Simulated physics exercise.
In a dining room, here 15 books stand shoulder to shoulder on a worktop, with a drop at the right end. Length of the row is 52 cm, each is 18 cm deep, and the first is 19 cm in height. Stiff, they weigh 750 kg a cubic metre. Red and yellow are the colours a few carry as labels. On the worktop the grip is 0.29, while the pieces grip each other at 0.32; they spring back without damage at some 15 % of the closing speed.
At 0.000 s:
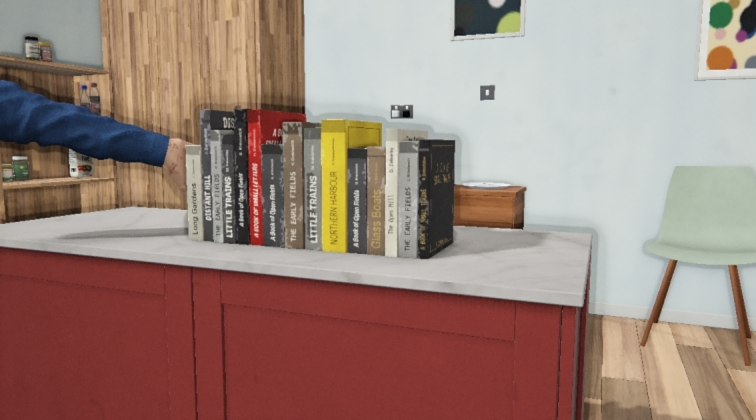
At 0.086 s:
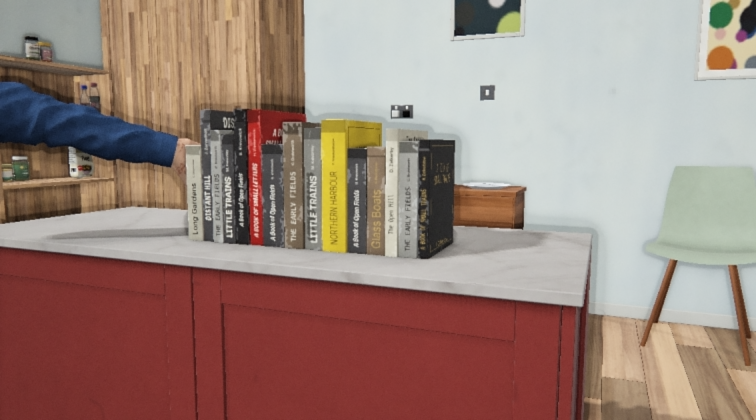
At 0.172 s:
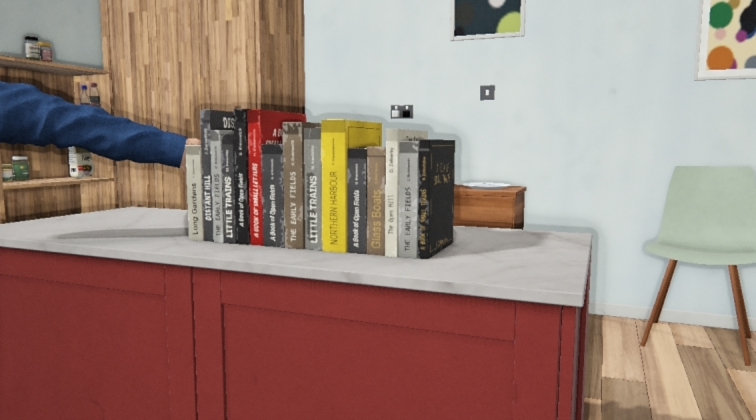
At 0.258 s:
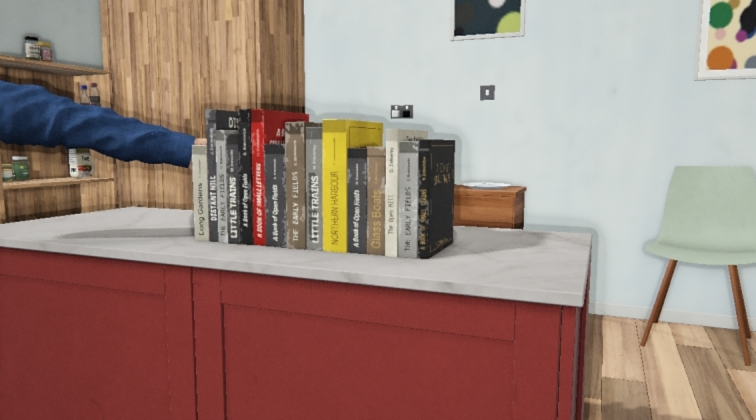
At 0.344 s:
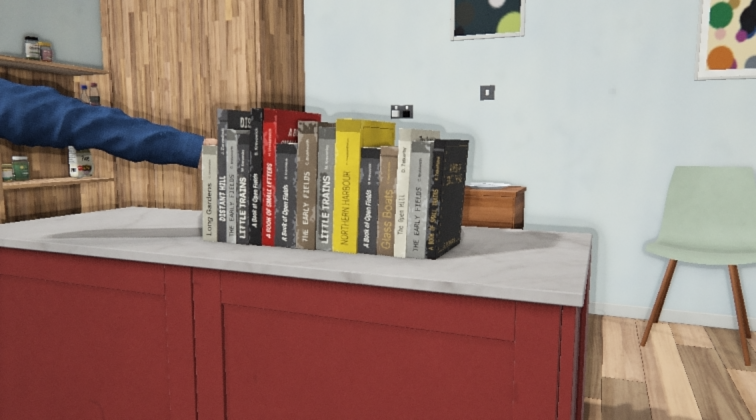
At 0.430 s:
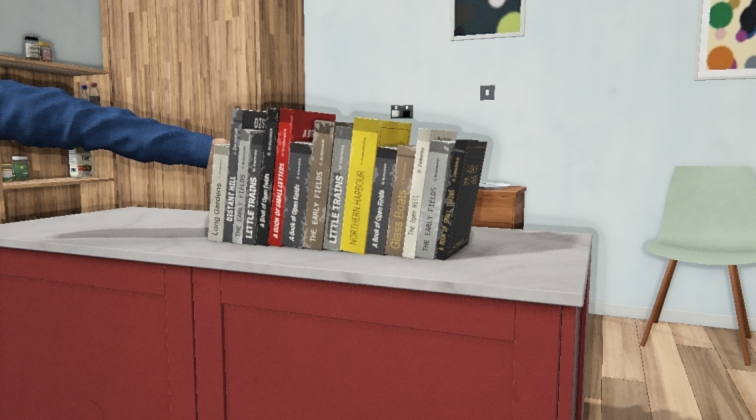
We see a row of books standing on a worktop as a blue-sleeved arm reaches in from the left, touches the first book and pushes; the whole row slides a little to the right and the books begin to lean slightly.
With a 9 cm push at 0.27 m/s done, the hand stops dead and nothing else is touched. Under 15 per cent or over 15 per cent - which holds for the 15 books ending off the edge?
It comes to under 15 per cent of the lot.
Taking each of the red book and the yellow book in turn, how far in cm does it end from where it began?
Approx. distance from start in cm - red 10, yellow 20.
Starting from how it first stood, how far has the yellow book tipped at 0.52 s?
Something like 15°, more or less.
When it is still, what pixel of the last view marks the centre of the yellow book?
End point in last frame: Roughly (435, 197).
By 0.52 s, none of the 15 books off the edge, 15 disturbed; red book tilted 13°; yellow book tilted 13°.
By 0.72 s, none of the 15 books off the edge, 15 disturbed; yellow book tilted 32°; red book tilted 32°.
When it is over (1.3 s), none of the 15 books off the edge, 15 disturbed; yellow book tilted 46°; red book tilted 37°. That is 0 per cent. In pixels of the last frame, middles, yellow book near (436, 197), red book near (330, 186).
